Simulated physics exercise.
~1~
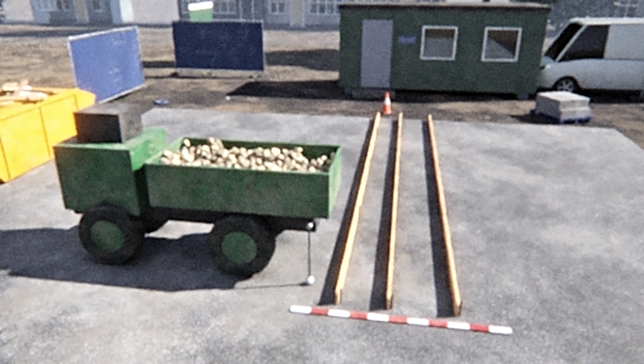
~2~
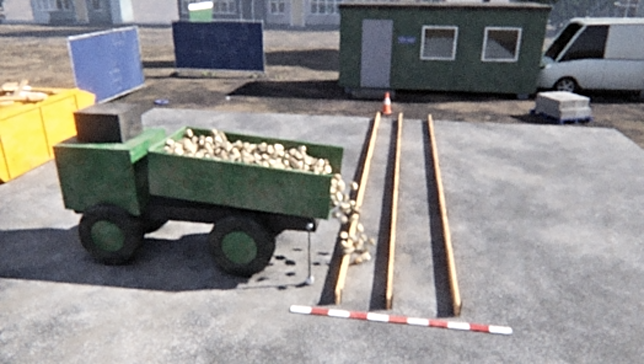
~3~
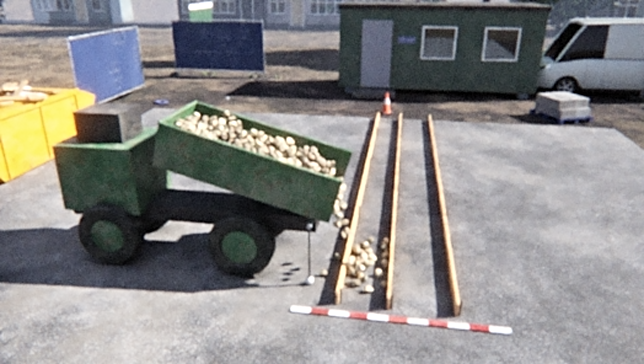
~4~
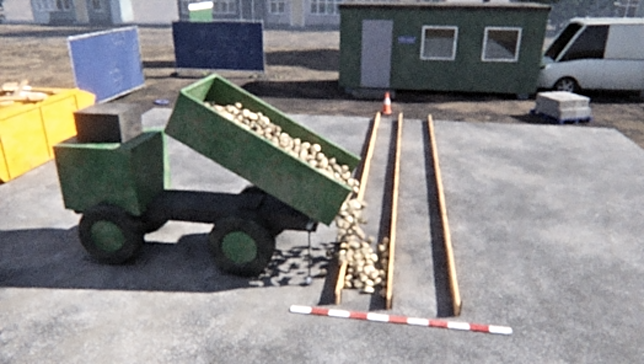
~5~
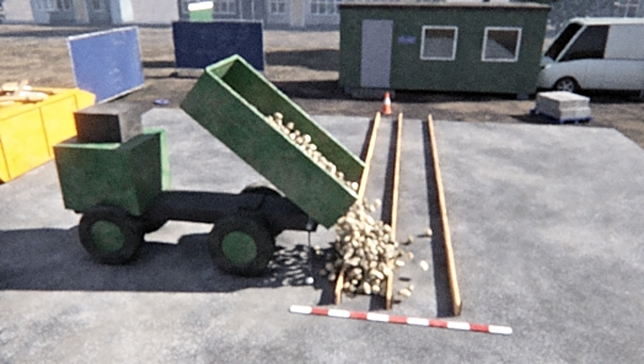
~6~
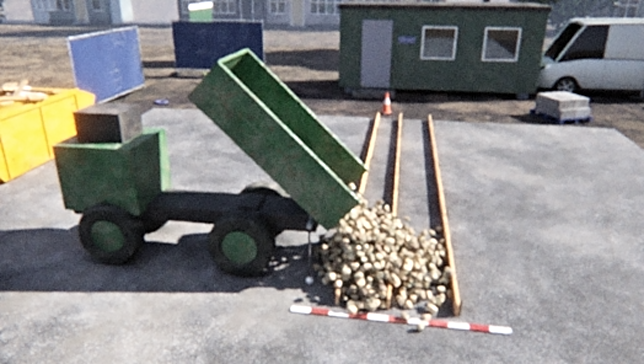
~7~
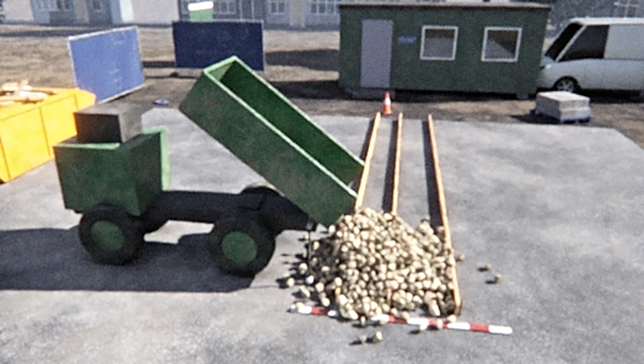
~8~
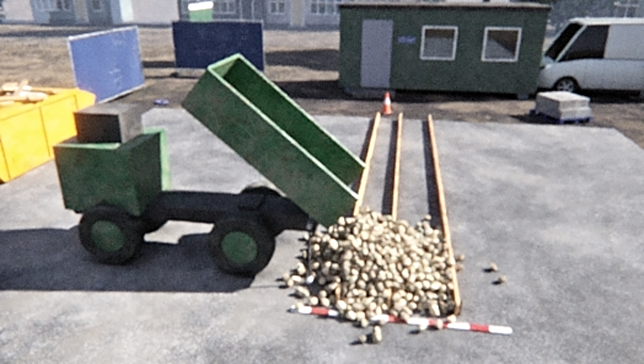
On a paved yard with a dark green cabin and a white van behind, a green tipper truck stands at the left, loaded with pale stones, beside three long boards on the ground. The body begins to tilt, and the first stones drop from its right-hand end. As it rises more steeply, they gather between the nearest two boards, then spill over the middle one. The load rushes out into a broad heap, leaving the raised body empty. The body dips and lifts slightly while a few stones roll clear, and the heap settles across both bays and the striped staff.
